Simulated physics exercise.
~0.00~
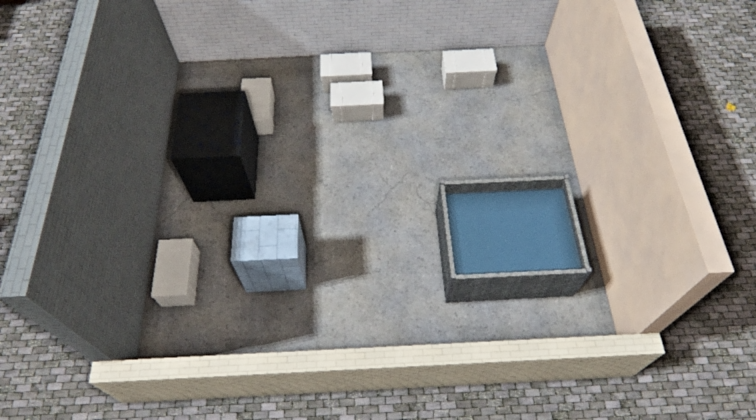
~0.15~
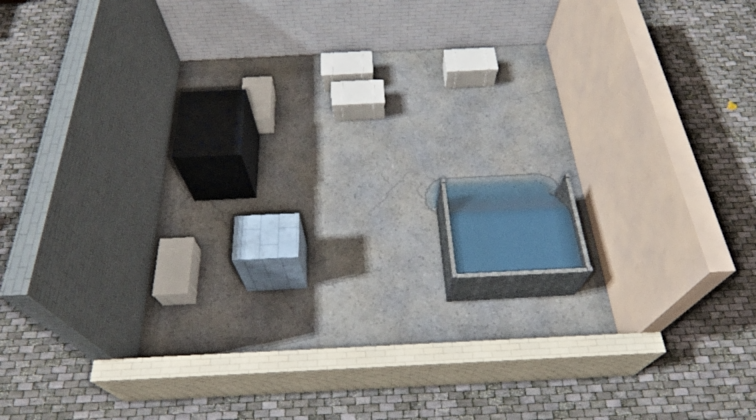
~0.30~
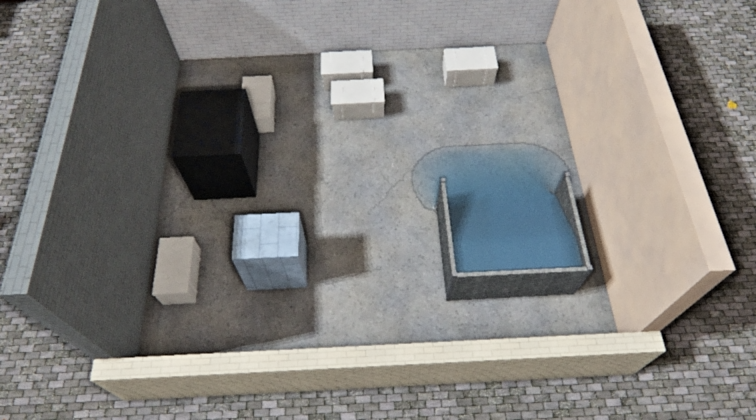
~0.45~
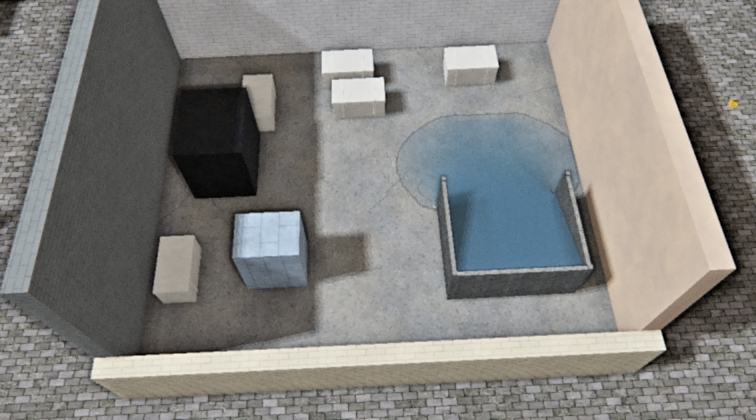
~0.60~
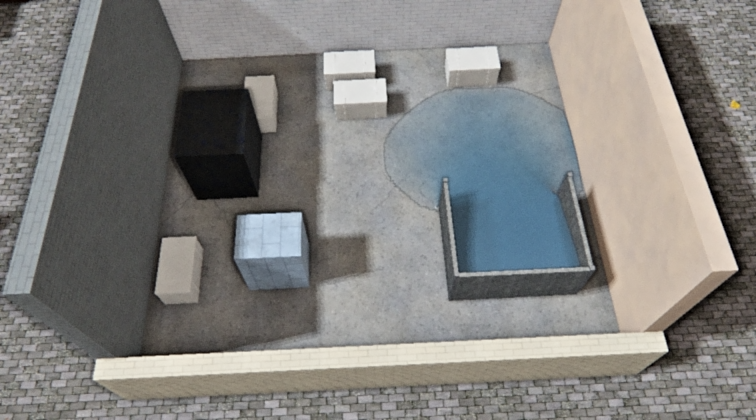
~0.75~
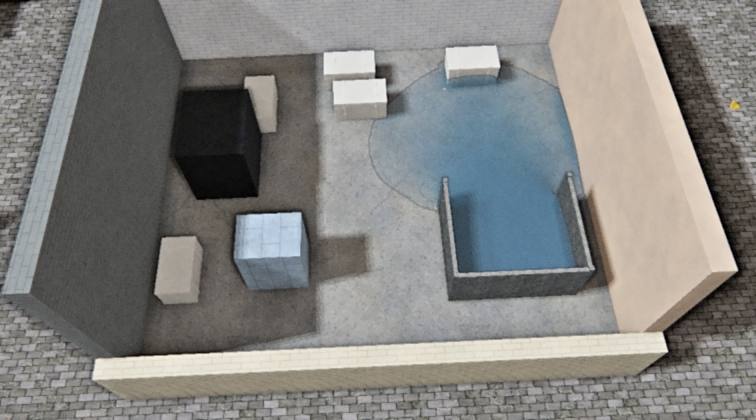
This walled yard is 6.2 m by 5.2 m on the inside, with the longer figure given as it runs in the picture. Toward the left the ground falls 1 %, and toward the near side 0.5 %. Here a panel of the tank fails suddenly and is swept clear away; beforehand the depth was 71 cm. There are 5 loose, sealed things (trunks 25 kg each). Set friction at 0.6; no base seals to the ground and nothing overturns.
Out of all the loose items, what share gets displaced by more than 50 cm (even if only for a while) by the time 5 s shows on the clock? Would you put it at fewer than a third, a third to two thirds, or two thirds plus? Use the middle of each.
I would say two thirds plus.
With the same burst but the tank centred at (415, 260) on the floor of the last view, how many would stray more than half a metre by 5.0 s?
Then 4 of them would.
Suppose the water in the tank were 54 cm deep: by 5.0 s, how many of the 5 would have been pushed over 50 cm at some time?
Under that setup the answer is 3.
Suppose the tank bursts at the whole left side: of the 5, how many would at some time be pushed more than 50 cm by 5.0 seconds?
The answer would then be 2.
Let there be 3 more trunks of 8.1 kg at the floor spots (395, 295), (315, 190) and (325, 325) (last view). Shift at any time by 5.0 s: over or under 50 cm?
Note, in sequence: Under threshold; over threshold; under threshold.
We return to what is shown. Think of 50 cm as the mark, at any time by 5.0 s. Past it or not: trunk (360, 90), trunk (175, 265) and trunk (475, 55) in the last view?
One by one: Above the line; below the line; above the line.
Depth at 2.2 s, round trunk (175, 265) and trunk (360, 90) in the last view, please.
Depths: Near 0 cm, then near 7 cm.
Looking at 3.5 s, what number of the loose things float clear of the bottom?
It comes to 3 of them.
After 1.1 s 0 of 5 are over 50 cm from their spots; 0 afloat.
After 2.2 s 0 of 5 are over 50 cm from their spots; 1 afloat.
After 3.5 s 3 of 5 are over 50 cm from their spots; 3 afloat.
After 5.0 s 4 of 5 are over 50 cm from their spots, and 4 have been at some point; 4 afloat.
